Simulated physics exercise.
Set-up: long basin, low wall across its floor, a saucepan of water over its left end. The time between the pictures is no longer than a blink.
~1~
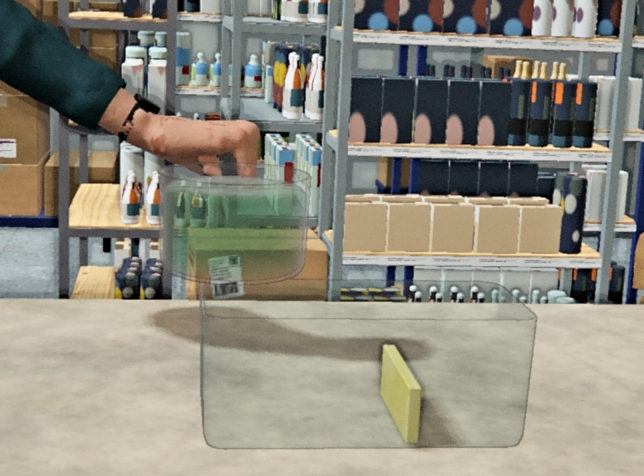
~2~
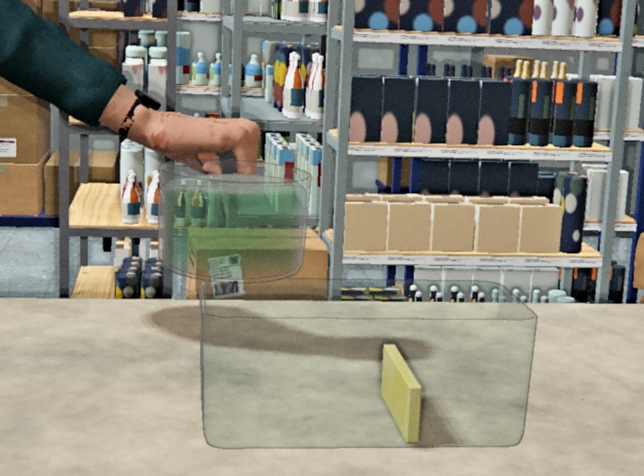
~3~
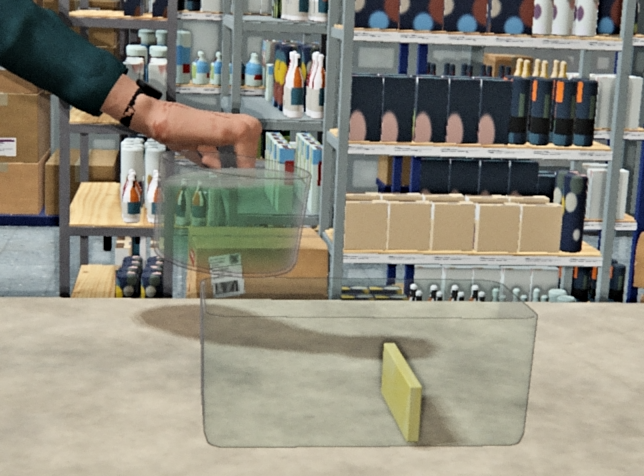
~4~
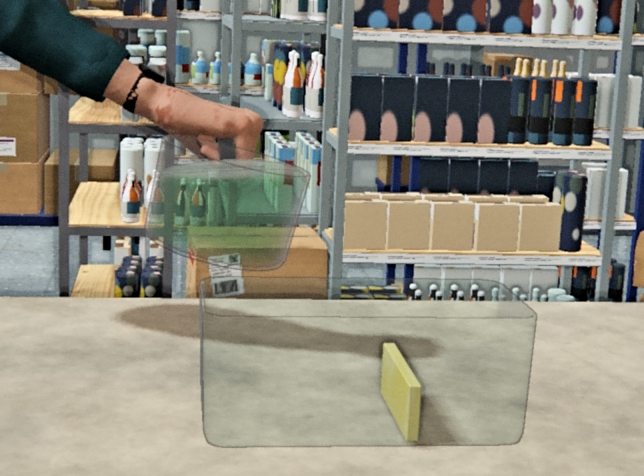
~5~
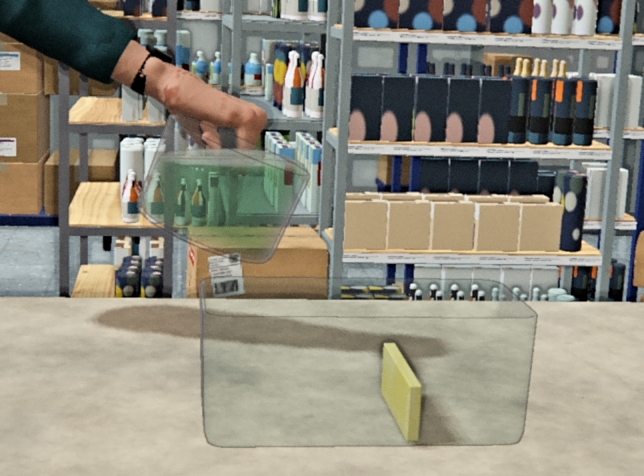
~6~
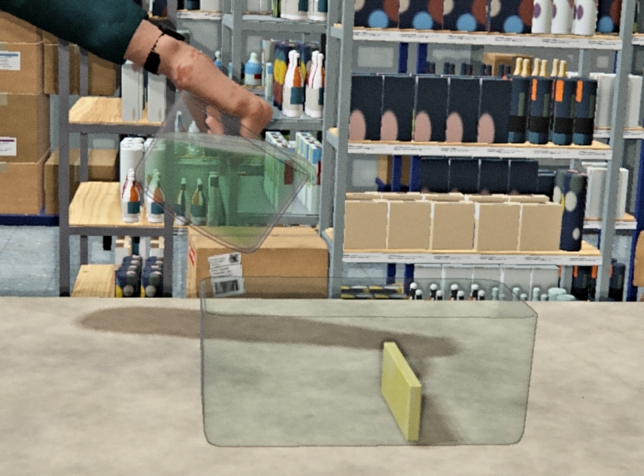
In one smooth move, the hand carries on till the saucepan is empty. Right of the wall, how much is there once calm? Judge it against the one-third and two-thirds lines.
Most likely one third to two thirds will rest right of the wall.
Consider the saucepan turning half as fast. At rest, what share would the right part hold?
Near 75 parts in a hundred.
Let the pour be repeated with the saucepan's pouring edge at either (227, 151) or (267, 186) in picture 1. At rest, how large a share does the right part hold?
You'd get 10 percent from the first and 25 percent from the second.
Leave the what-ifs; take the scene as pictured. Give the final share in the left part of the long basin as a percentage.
It is close to 35 per cent.
A moment on, the saucepan is tipped on its side and 53 per cent is still to pour, 7 is left of the wall and 0 right of it.
Next, the saucepan is tipped right over and 9 per cent is still to pour, 6 is left of the wall and 60 right of it.
Then the saucepan is tipped right over and 2 per cent is still to pour, 17 is left of the wall and 52 right of it.
Later the saucepan is tipped right over and 0 per cent is still to pour, 30 is left of the wall and 61 right of it.
Finally, 33 per cent lies left of the wall, 58 right of it and 9 outside.
